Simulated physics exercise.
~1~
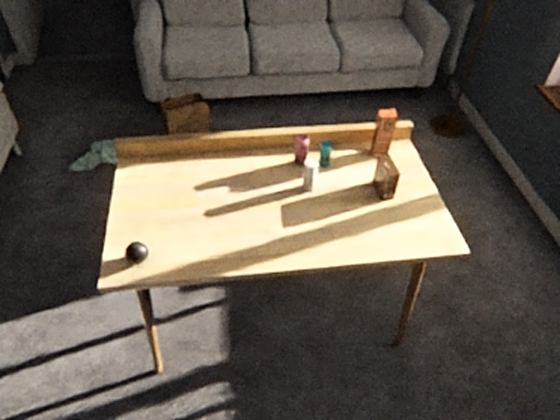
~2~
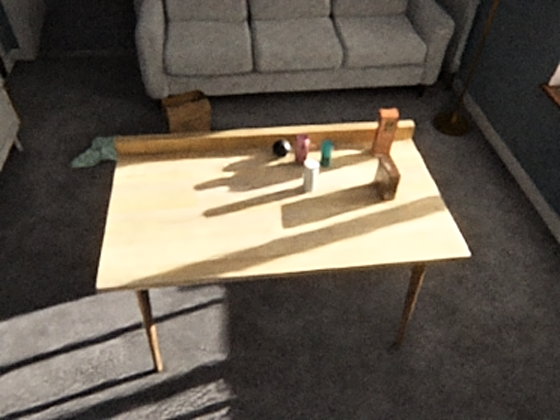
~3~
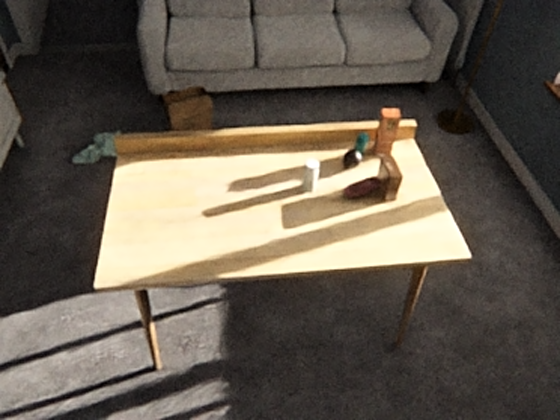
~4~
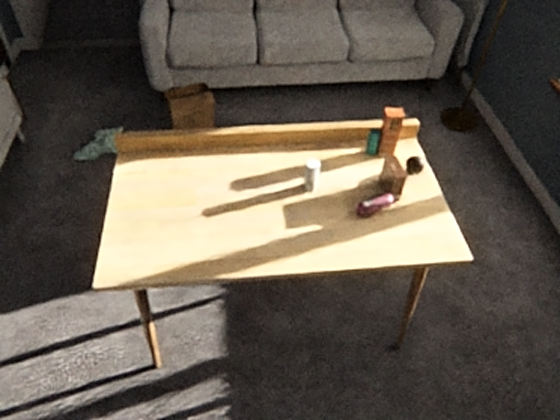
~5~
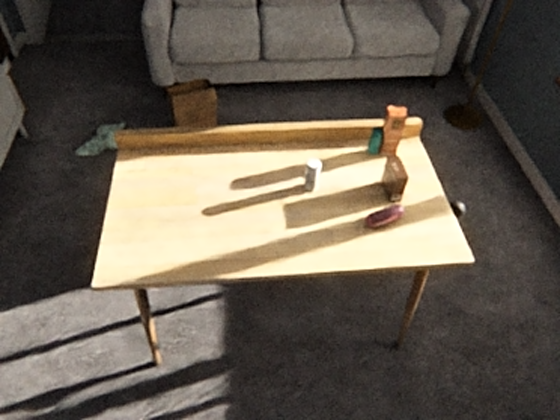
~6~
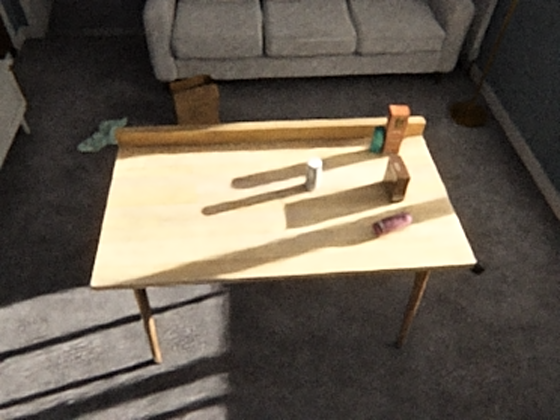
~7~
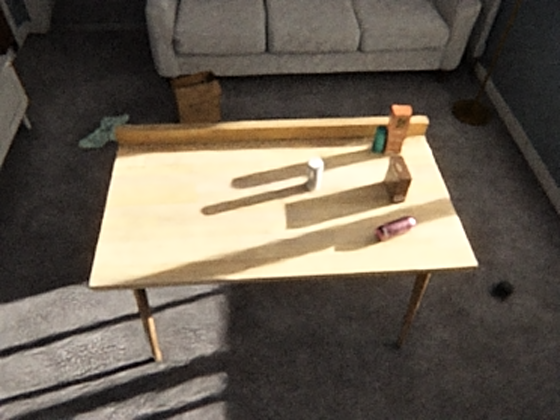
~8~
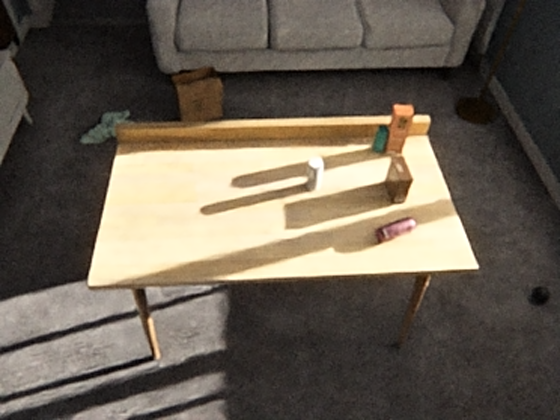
A black ball crosses the table, topples a pink can, shifts a turquoise shaker, and falls off.
